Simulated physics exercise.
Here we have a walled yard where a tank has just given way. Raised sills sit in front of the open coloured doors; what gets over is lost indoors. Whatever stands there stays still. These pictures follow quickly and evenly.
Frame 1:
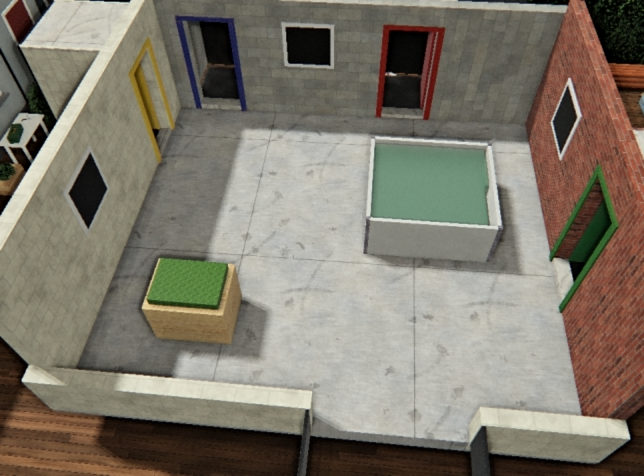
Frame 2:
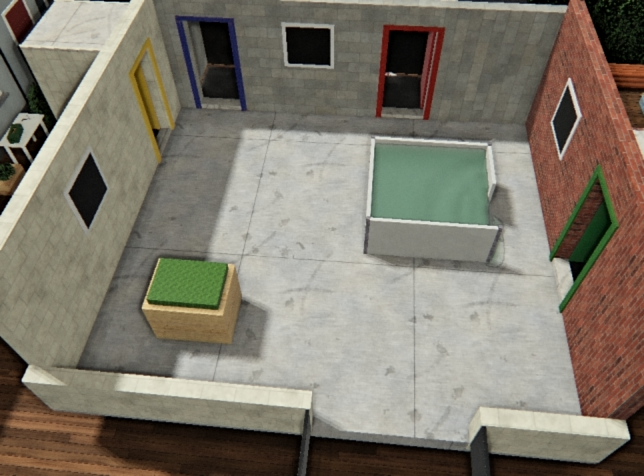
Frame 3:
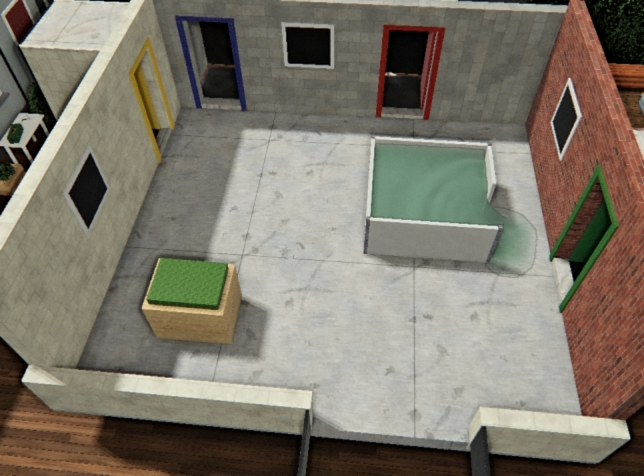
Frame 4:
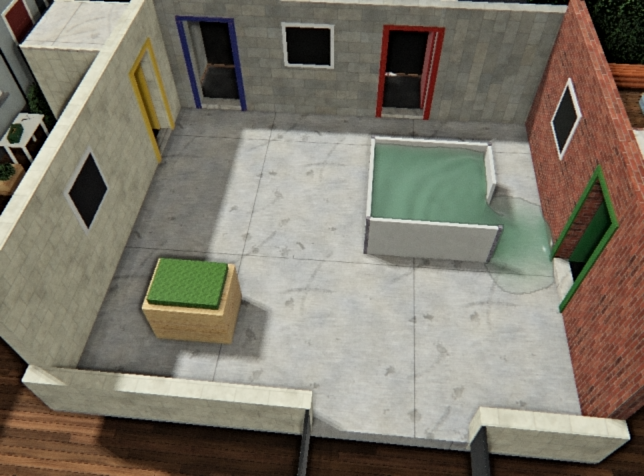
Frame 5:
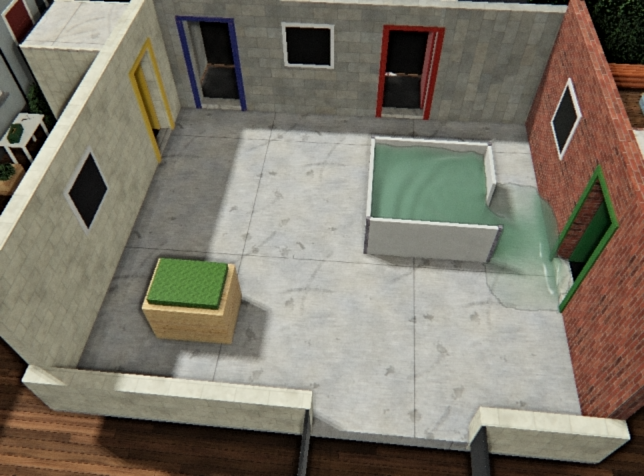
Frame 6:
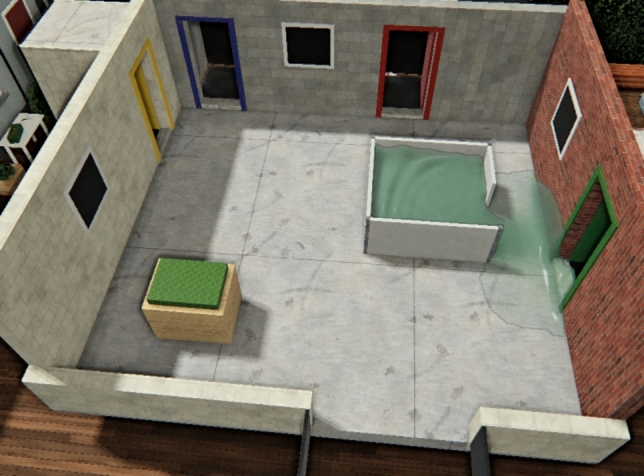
Water pours from a gap in the tank's right side and spreads toward the green doorway.
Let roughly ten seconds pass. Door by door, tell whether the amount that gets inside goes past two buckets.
Door by door: The red door stays at two buckets or less, the green door goes past two buckets, the blue door stays at two buckets or less, the yellow door goes past two buckets.
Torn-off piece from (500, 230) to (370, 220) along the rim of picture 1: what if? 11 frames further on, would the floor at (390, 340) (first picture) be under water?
Answer: Flooded.
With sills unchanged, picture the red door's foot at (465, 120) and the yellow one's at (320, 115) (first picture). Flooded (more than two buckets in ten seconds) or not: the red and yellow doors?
Note - red ends up above it; yellow ends up short of it.
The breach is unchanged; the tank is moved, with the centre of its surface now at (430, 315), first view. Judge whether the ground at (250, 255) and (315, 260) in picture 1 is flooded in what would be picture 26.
The first spot is spared, the second spared.
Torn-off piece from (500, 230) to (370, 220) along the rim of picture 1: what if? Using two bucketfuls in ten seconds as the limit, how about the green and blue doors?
The green door falls short and the blue door falls short.
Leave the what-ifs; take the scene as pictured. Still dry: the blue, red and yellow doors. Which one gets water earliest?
I say the door marked red.
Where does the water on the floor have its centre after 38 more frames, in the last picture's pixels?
At about (393, 228).
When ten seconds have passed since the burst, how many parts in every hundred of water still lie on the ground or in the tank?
I'd say around 76 per cent.
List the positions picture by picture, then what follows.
In the first picture, the water tank at (432, 183) is whole and still.
In the second picture, water pours out at (487, 228) and has run to (490, 265).
In the third picture, the front is at (529, 227), out from the gap at (486, 229).
In the fourth picture, the front is at (552, 278), out from the gap at (486, 230).
In the fifth picture, water pours out at (486, 230) and has run to (557, 302).
In the sixth picture, the front is at (563, 332), out from the gap at (486, 229).
A moment on, water covers 15 % of the floor; the red door not reached, the green door far over two buckets in, the blue door not reached, the yellow door not reached.
Next, water covers 20 % of the floor; the red door wet at the sill, nothing in, the green door far over two buckets in, the blue door not reached, the yellow door not reached.
Then, water covers 40 % of the floor; the red door under two buckets in, the green door far over two buckets in, the blue door not reached, the yellow door not reached.
Later, water covers 80 % of the floor; the red door under two buckets in, the green door far over two buckets in, the blue door wet at the sill, nothing in, the yellow door under two buckets in.
In the end, water covers 95 % of the floor; the red door under two buckets in, the green door far over two buckets in, the blue door wet at the sill, nothing in, the yellow door far over two buckets in.
